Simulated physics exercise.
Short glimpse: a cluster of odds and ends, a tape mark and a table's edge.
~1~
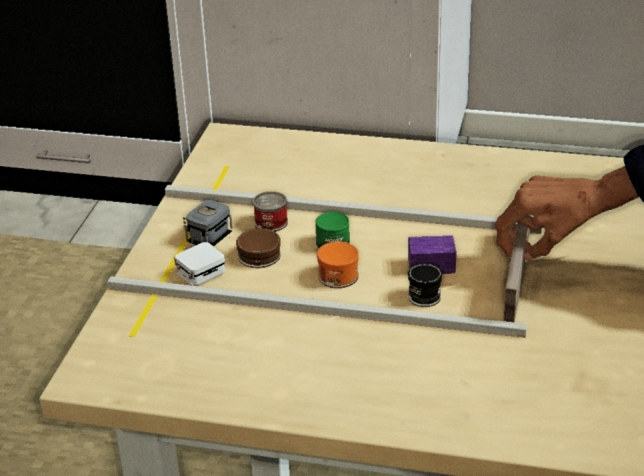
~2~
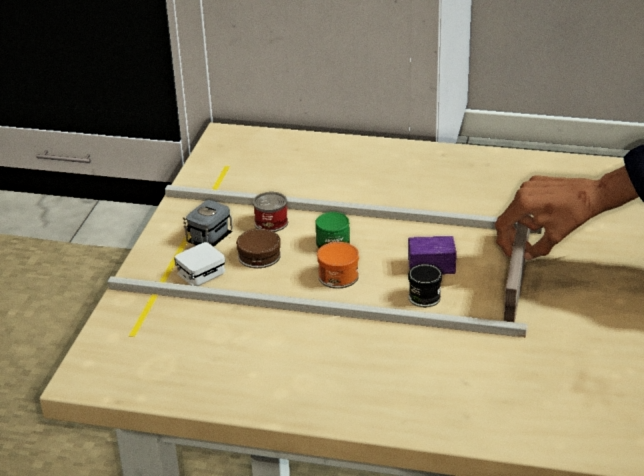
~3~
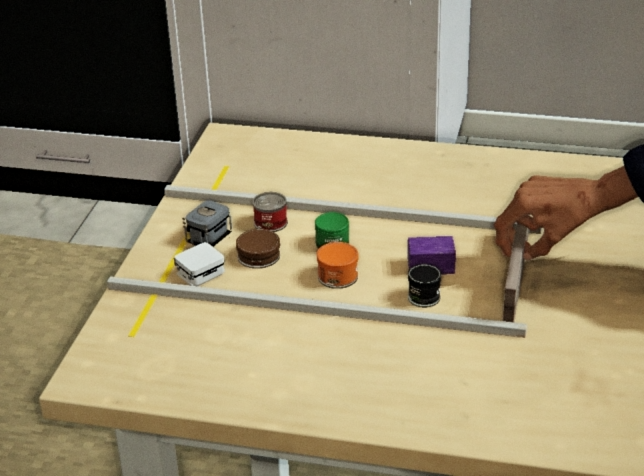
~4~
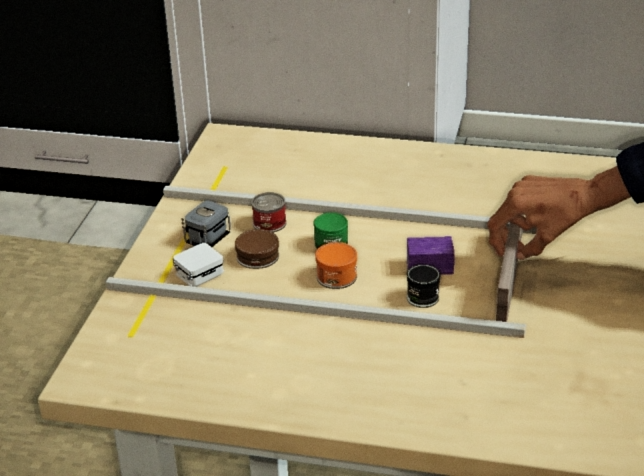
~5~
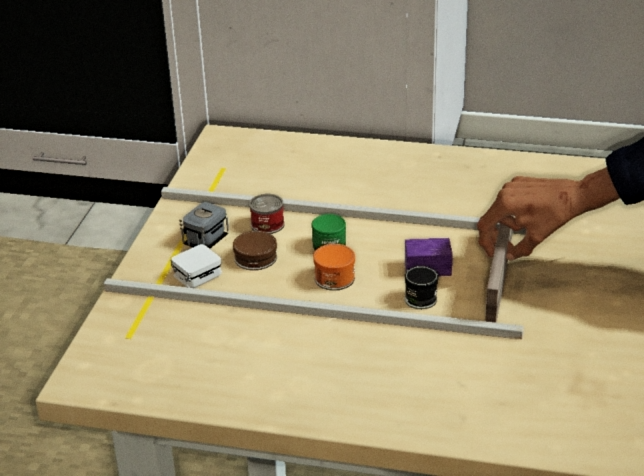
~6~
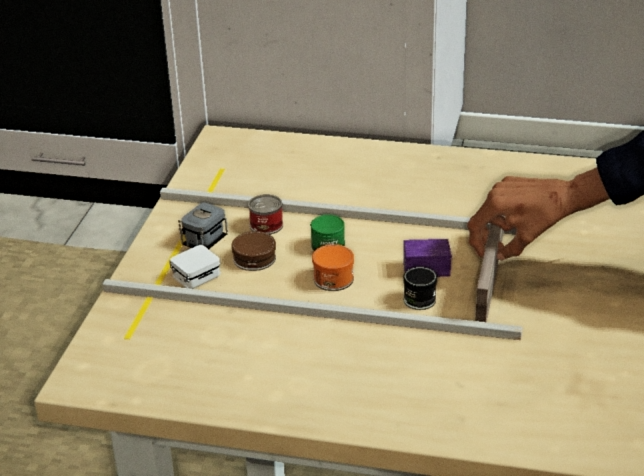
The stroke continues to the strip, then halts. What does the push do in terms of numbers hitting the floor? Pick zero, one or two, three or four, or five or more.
It sends one or two to the floor.
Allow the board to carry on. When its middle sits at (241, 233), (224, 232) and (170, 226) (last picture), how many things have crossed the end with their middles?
The counts would come out as 0, 0 and 4.
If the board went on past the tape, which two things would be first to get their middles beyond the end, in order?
The grey case and then the brown tin.
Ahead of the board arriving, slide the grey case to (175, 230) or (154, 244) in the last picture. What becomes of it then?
Result for the grey case: Place one, it does not stay; place two, it does not stay.
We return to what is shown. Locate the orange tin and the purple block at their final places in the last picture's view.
Okay, so first (152, 247), and next (161, 228).
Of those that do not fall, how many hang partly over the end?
That comes to 2 of them.
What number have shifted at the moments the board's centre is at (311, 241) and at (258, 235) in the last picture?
The count is 6 at the first point and 8 at the second.
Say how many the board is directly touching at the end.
The count in contact is 4.
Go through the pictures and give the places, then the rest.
Grey case (208, 224); white case (201, 266); red tin (271, 212); board (518, 259); tape (184, 243), in the first frame.
White case (201, 266); purple block (432, 255), in the second frame.
Red tin (270, 212); brown tin (258, 248), in the third frame.
Grey case (207, 225); orange tin (337, 266), in the fourth frame.
White case (197, 268); green tub (329, 234), in the fifth frame.
Grey case (204, 227); white case (196, 268); red tin (266, 214); board (491, 259); tape (179, 245), in the sixth frame.
Soon after, none off yet; grey case at rest near (204, 227); white case at rest near (196, 268); red tin at rest near (266, 214).
After that, none off yet; grey case at rest near (204, 227); white case at rest near (196, 268); red tin displaced a little near (252, 208).
And then, none off yet; grey case displaced about its own width near (149, 218); white case displaced about its own width near (167, 269); red tin displaced about its own width near (231, 205).
In the end, the number that fall off is one or two; gone, brown tin and grey case.
